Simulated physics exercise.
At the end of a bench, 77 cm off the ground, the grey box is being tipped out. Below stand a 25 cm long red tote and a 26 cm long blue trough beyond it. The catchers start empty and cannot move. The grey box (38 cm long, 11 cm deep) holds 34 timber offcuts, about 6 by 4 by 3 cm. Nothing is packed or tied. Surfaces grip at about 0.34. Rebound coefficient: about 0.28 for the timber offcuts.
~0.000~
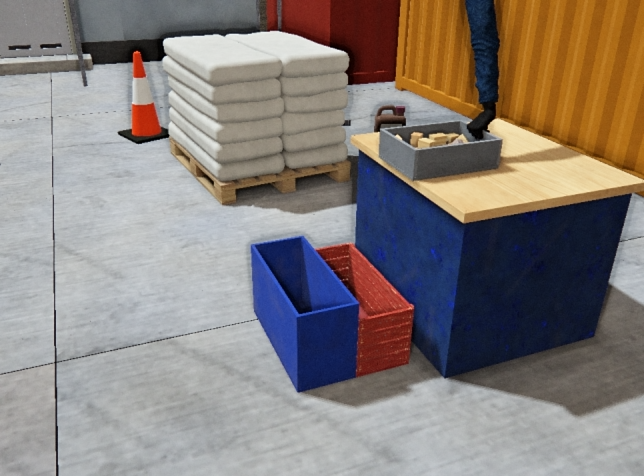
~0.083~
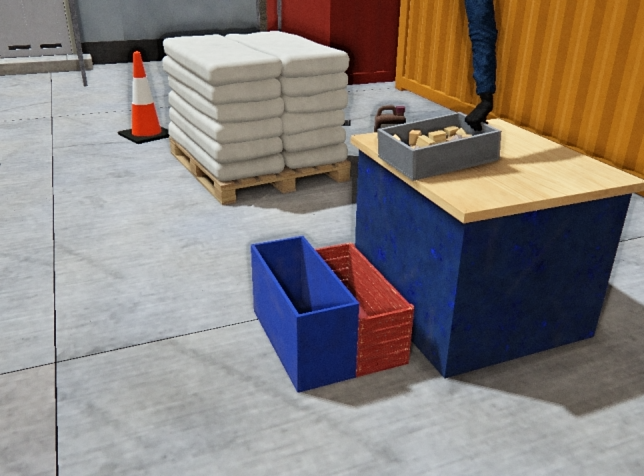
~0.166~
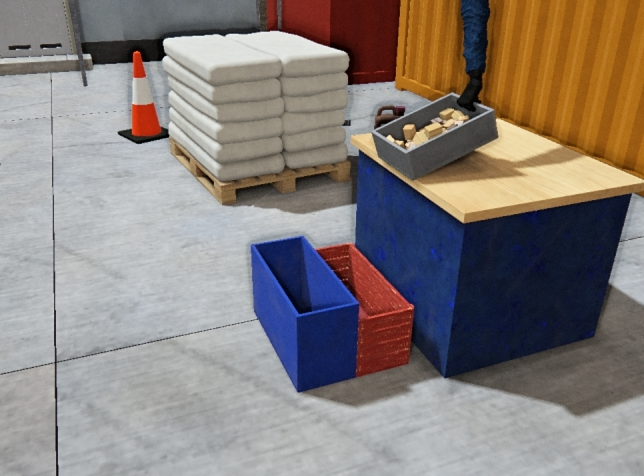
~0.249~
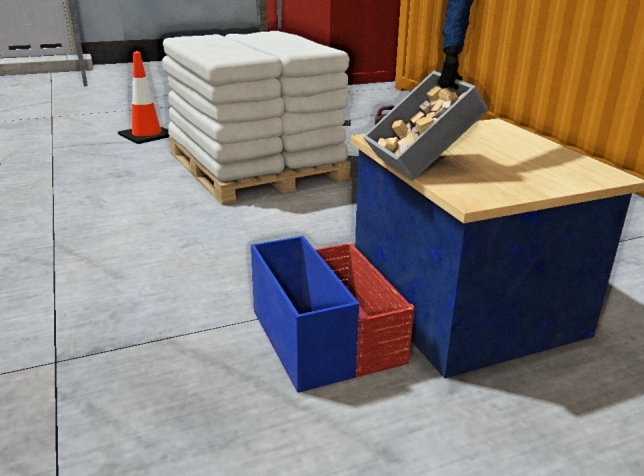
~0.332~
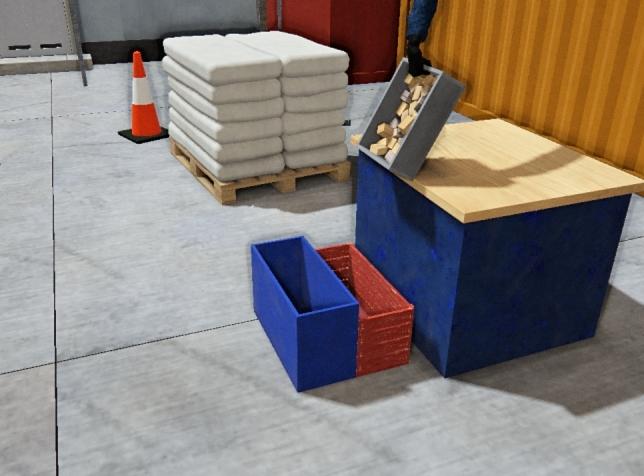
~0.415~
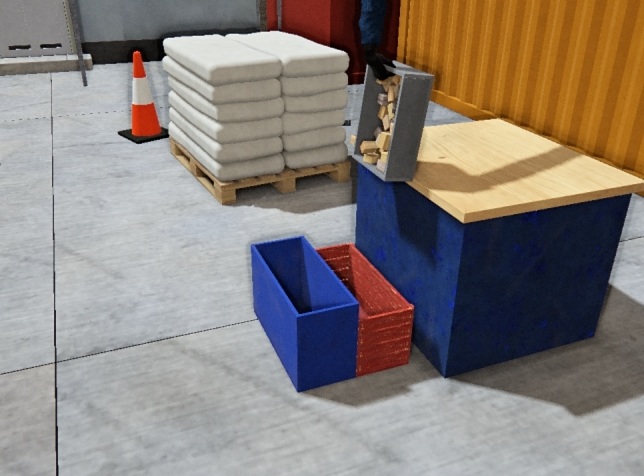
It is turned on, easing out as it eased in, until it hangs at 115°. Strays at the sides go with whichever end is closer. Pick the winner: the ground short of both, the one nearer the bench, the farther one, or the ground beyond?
The largest share ends in the second one: The blue trough.
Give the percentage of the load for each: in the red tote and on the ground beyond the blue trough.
Roughly 25 and 25 per cent.
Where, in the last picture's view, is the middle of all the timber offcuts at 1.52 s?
At about (298, 336).
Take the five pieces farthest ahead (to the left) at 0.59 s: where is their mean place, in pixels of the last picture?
Near (327, 150).
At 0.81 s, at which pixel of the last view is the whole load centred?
Around (296, 274).
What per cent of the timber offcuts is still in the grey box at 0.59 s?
About 35 per cent.
After 0.59 s, tilt 113°; 12 still in the grey box and 22 in the air.
After 0.81 s, tilt 115°; 4 still in the grey box, 12 in the blue trough and 18 in the air.
After 1.12 s, tilt 115°; 4 in the red tote, 18 in the blue trough, 8 on the ground beyond the blue trough and 4 in the air.
Final count (at 1.52 s), 8 in the red tote, 17 in the blue trough and 9 on the ground beyond the blue trough.
